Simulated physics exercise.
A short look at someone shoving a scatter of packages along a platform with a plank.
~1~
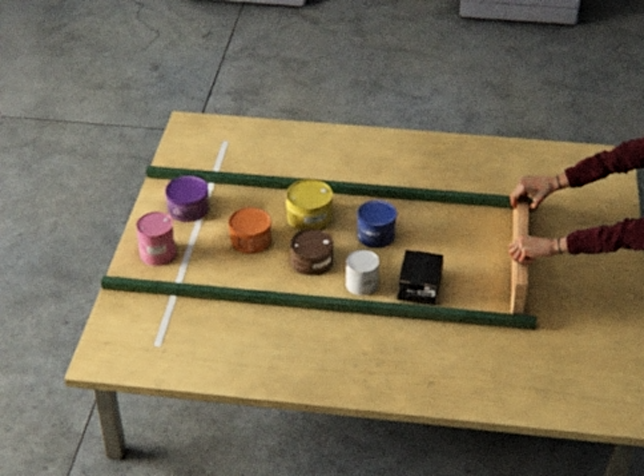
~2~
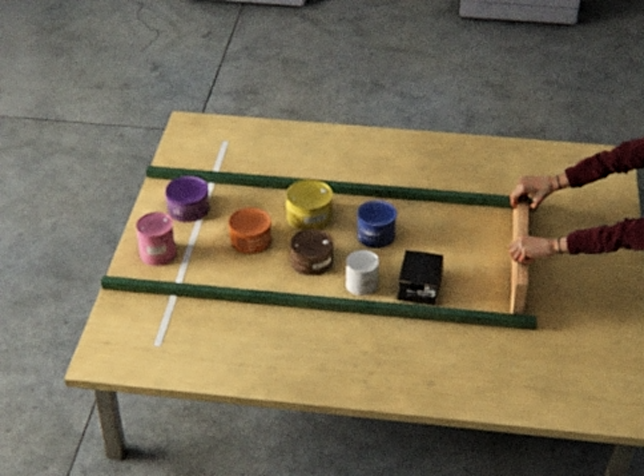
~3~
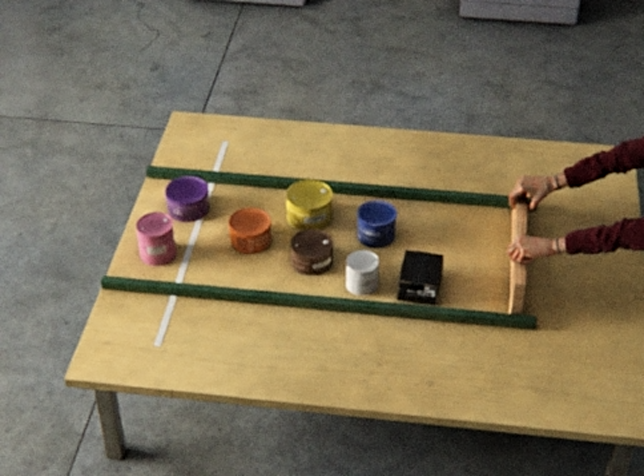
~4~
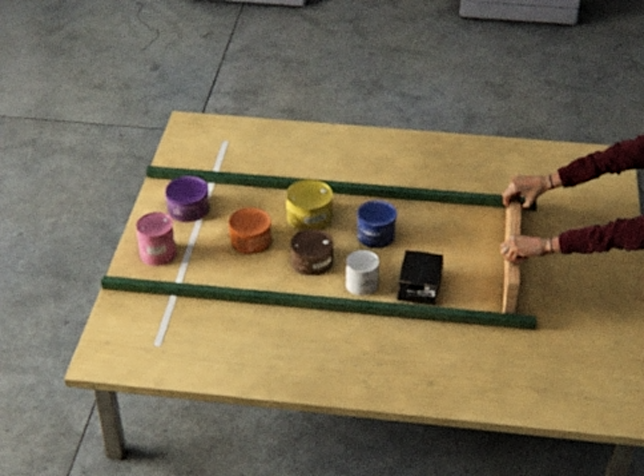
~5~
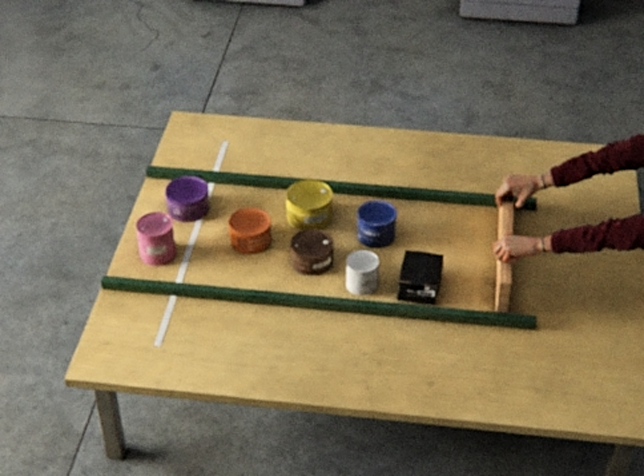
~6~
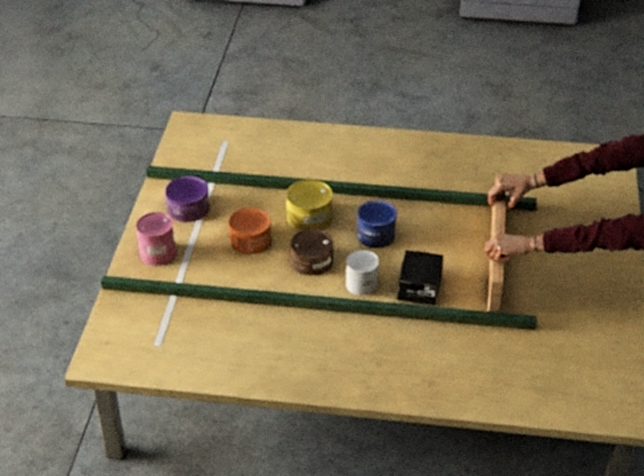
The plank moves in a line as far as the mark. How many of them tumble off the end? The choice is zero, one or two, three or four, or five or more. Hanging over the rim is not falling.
The number that fall off is one or two.
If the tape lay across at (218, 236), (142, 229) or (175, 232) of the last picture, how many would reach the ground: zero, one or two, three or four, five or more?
Taking them in turn, zero; five or more; either three or four.
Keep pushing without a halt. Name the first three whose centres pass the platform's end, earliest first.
The order is the purple pail, then the pink canister, then the orange pail.
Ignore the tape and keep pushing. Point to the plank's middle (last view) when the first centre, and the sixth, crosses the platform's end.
At (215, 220) for the first, at (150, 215) for the sixth.
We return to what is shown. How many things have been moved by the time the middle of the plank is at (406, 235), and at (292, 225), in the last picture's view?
First 2, then 6.
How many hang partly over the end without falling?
It comes to 2.
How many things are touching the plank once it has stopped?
That makes 2.
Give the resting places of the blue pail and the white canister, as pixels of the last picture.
The blue pail at (181, 206), the white canister at (126, 261).
Soon after, none off yet; pink canister at rest near (156, 239); purple pail at rest near (188, 199); orange pail at rest near (250, 231).
In the end, the number that fall off is one or two; gone, purple pail.
